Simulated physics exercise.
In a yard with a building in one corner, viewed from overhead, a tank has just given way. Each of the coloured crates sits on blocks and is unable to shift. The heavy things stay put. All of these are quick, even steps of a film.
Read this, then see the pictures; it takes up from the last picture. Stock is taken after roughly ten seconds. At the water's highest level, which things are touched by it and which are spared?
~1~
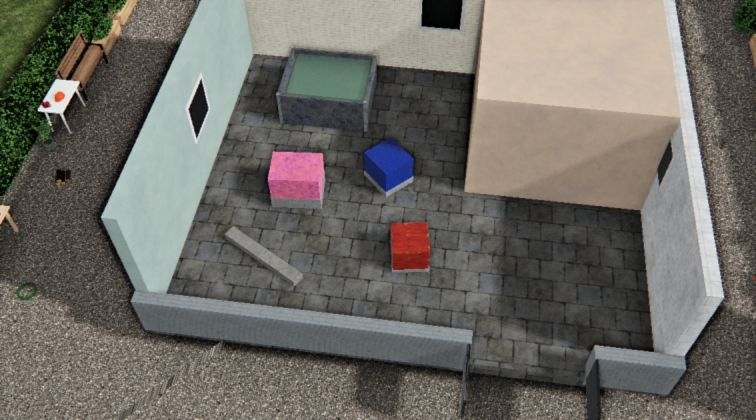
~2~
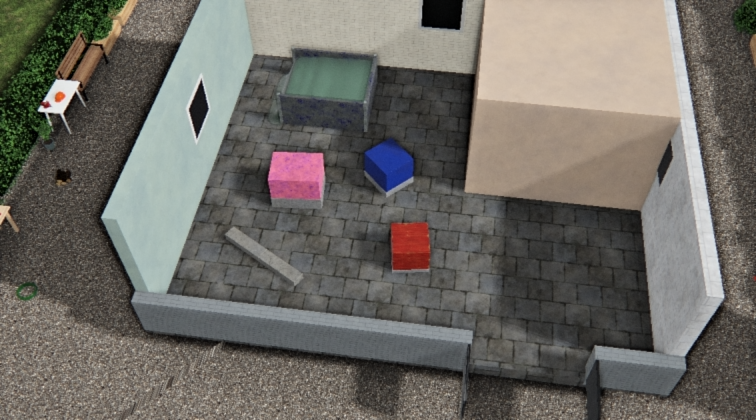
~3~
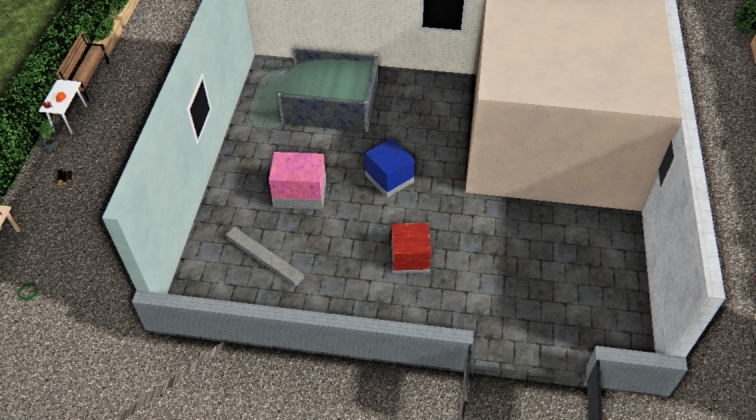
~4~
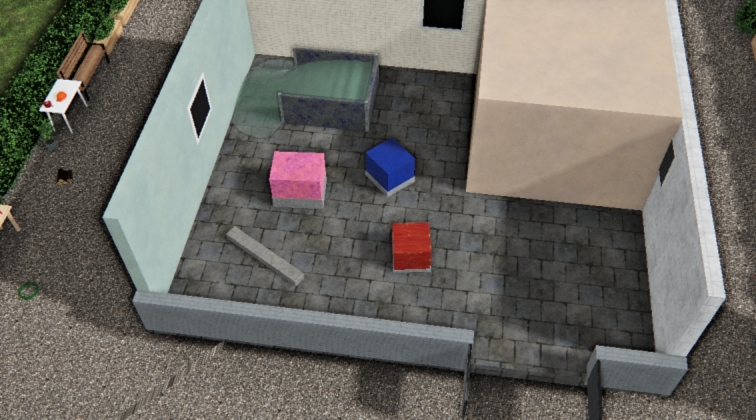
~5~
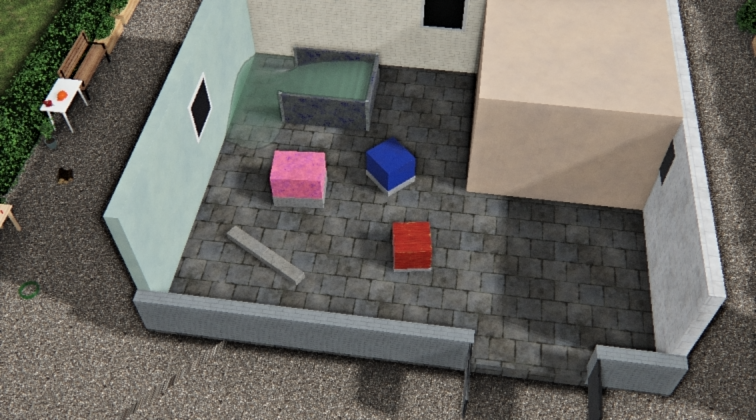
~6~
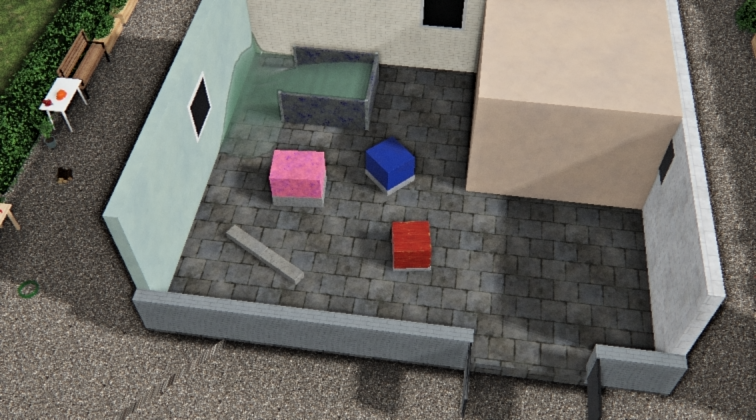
Going through them: The pink crate is spared; the red crate is touched; the blue crate is spared.
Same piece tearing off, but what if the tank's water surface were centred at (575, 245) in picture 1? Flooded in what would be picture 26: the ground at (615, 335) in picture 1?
By then that patch is left unwetted.
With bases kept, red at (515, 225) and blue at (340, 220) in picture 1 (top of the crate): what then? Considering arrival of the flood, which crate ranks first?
From the scene, I'd name the pink crate.
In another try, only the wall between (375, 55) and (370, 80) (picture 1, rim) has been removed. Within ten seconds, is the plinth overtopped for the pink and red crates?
As I see it, pink stays clear and red is doused.
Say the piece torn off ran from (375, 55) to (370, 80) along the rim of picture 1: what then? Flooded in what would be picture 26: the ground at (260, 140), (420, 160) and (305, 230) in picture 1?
Spared, then sodden, then spared.
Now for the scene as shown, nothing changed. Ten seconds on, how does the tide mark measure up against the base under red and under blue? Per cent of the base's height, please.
Roughly 150 and 70 per cent respectively.
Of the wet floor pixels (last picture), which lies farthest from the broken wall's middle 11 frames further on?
Approximate pixel: (170, 286).
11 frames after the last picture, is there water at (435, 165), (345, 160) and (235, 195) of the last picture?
First spot clear, second spot clear, third spot swamped.
A moment on, water covers 10 % of the floor; the pink crate not reached, the red crate not reached, the blue crate not reached.
Next, water covers 25 % of the floor; the pink crate water round its plinth, the red crate not reached, the blue crate not reached.
Then, water covers 40 % of the floor; the pink crate water round its plinth, the red crate water round its plinth, the blue crate water round its plinth.
Later, water covers 70 % of the floor; the pink crate water round its plinth, the red crate water round its plinth, the blue crate water round its plinth.
In the end, water covers 90 % of the floor; the pink crate stayed above the water, the red crate was topped, the blue crate stayed above the water.
